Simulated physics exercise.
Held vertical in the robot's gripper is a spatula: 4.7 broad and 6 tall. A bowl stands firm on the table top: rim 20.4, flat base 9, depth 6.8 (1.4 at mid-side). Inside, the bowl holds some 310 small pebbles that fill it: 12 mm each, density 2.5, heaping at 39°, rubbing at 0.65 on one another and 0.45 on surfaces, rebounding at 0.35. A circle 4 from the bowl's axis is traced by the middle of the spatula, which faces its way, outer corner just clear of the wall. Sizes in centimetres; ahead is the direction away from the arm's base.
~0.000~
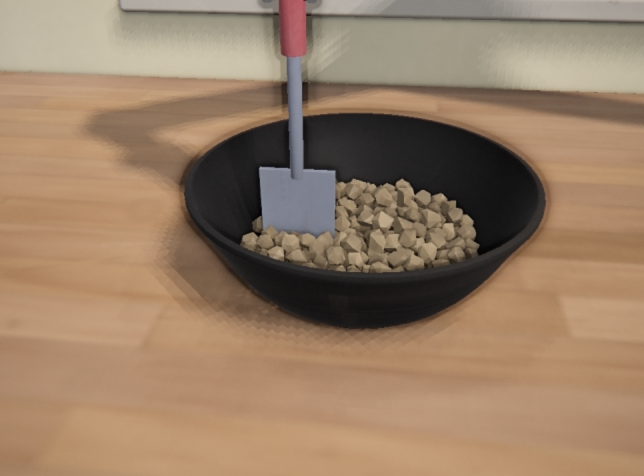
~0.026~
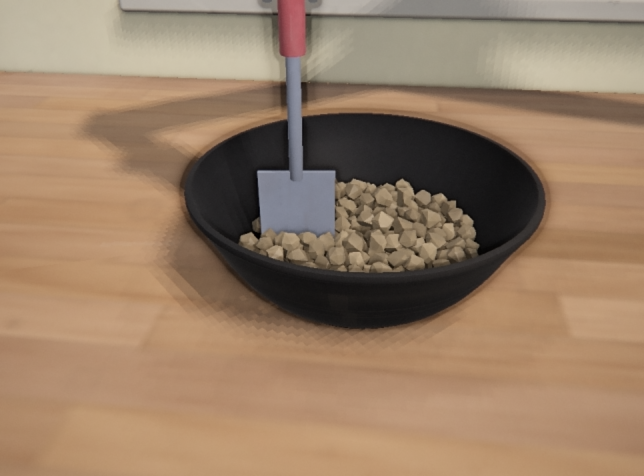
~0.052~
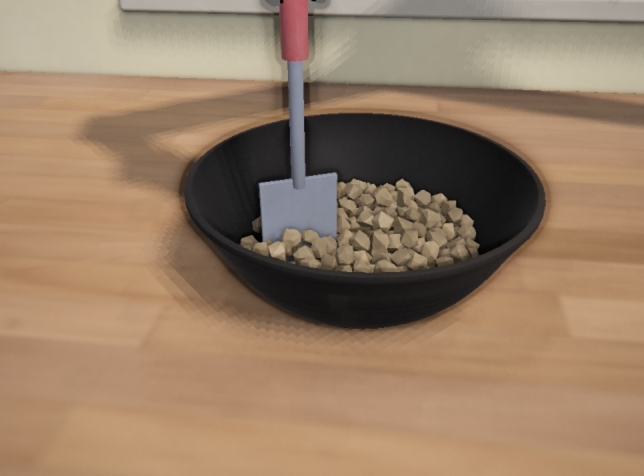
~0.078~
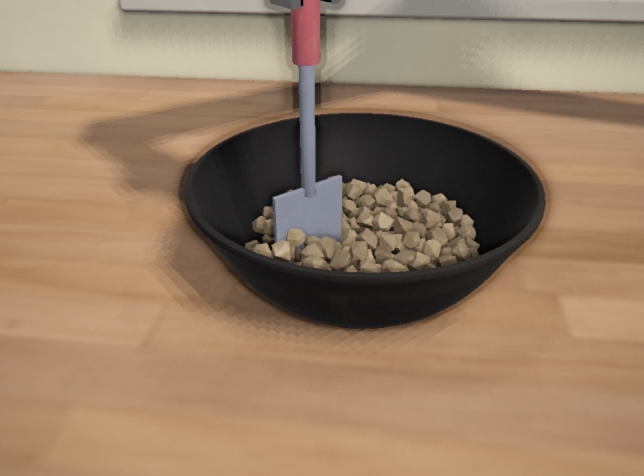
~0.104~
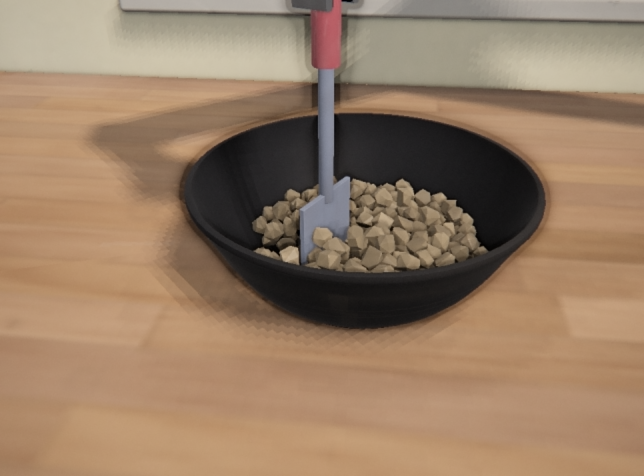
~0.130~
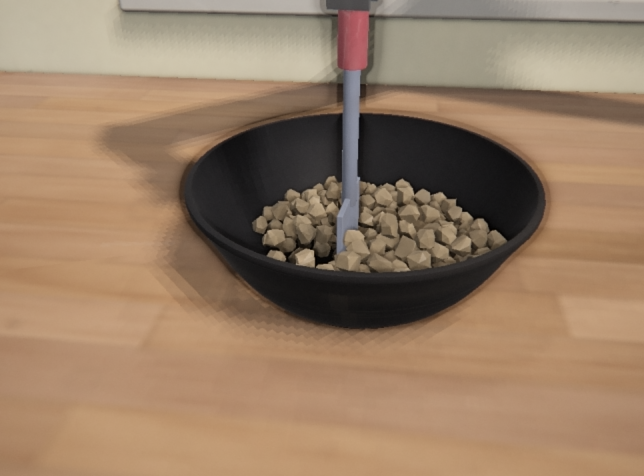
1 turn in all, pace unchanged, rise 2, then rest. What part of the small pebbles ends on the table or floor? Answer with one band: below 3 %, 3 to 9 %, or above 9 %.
3 to 9 %.
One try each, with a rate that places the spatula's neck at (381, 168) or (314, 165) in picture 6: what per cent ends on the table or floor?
Some 15 and 0 %.
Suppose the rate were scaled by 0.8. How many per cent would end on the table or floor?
0 %.
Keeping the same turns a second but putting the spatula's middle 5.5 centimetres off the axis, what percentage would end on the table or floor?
It would be near 5 per cent.
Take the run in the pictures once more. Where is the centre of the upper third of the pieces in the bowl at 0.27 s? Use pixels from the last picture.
The top third is centred near (457, 184) in the last picture.
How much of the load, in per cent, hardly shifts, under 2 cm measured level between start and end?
Near 10 % of the pieces.
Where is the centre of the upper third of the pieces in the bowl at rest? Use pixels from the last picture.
Near (315, 206).
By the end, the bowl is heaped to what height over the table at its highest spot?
About 6.0 centimetres.
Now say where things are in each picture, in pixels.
In the first picture, the spatula neck at (296, 147), 0° round; upper third of the load around (370, 229), from x 250 to 470, top at y 185; 309 in the bowl.
In the second picture, the spatula neck at (296, 148), 7° round; upper third of the load around (363, 236), from x 245 to 470, top at y 185.
In the third picture, the spatula neck at (298, 155), 24° round; upper third of the load around (361, 241), from x 245 to 470, top at y 185.
In the fourth picture, the spatula neck at (308, 162), 44° round; upper third of the load around (353, 251), from x 250 to 470, top at y 185.
In the fifth picture, the spatula neck at (326, 168), 63° round; upper third of the load around (371, 256), from x 255 to 485, top at y 185.
In the sixth picture, the spatula neck at (350, 170), 83° round; upper third of the load around (402, 250), from x 260 to 495, top at y 185; 309 in the bowl.
After 0.27 s, 188° round, highest piece 9 above the table; 303 in the bowl, 6 in flight or on the tool.
After 0.41 s, 292° round, highest piece 8 above the table; 294 in the bowl, 8 on the table or floor, 7 in flight or on the tool.
After 0.68 s, 0° round, highest piece 6 above the table; 291 in the bowl, 18 on the table or floor.
After 1.38 s, 0° round, highest piece 6 above the table; 291 in the bowl, 18 on the table or floor.
In the end, 291 in the bowl, 18 on the table or floor. That is 6 % on the table or floor.
